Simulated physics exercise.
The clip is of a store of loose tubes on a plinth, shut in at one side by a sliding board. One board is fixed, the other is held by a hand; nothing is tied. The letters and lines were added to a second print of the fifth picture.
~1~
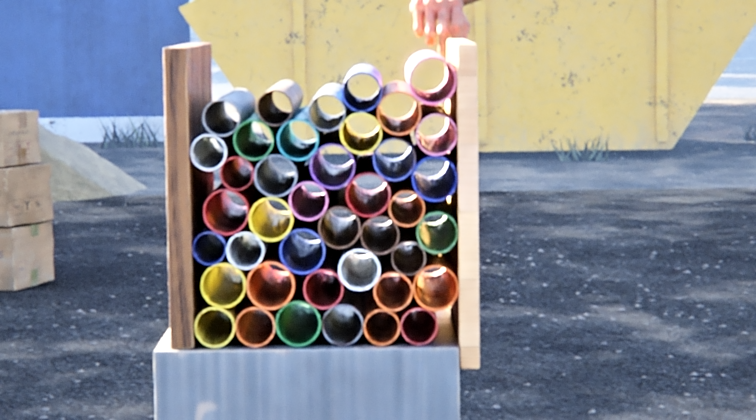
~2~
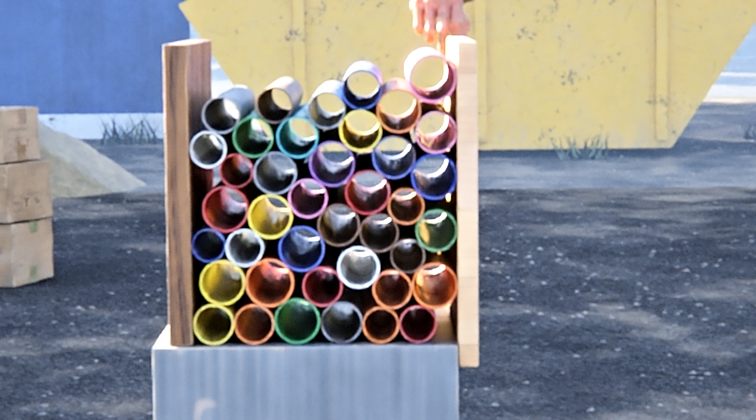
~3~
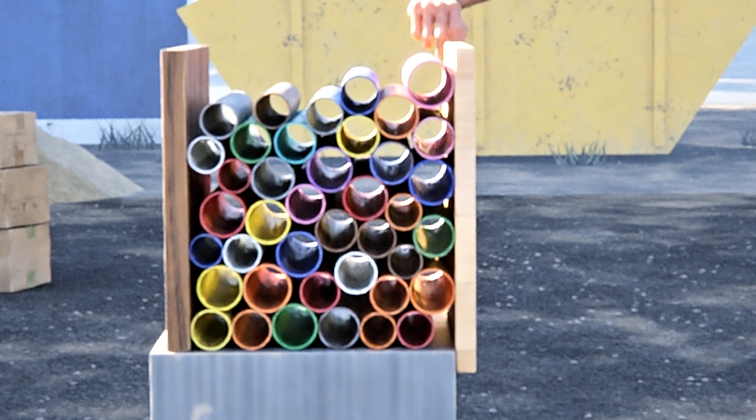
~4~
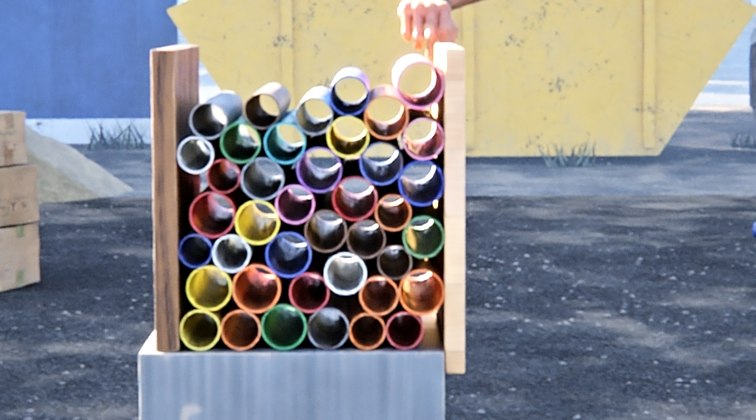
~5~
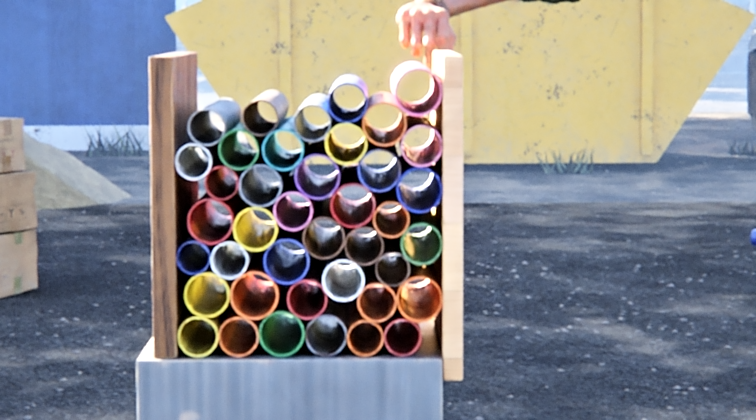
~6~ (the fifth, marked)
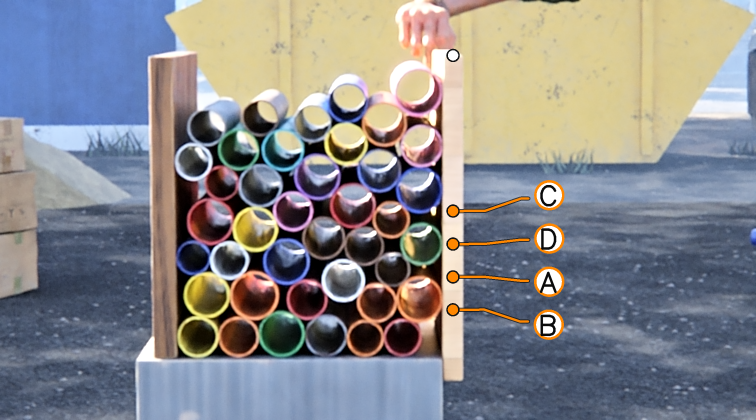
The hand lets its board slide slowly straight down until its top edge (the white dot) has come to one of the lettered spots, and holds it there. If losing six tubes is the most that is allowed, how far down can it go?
The answer is mark C.
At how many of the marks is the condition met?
The number is one.
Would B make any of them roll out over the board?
Yes.
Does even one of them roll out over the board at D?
Yes, at D.
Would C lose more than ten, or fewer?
At C, fewer than ten.
On the marked copy, A at (453, 277); B at (453, 310); C at (453, 211); D at (453, 244); the white dot at (453, 55).
Following C. Soon after the start, top of the board (443, 127).
Later, top of the board (443, 208).
In the end, top of the board (443, 210), two out over the board.
As for the rest, A more than six out over the board; B more than six out over the board; D more than six out over the board.
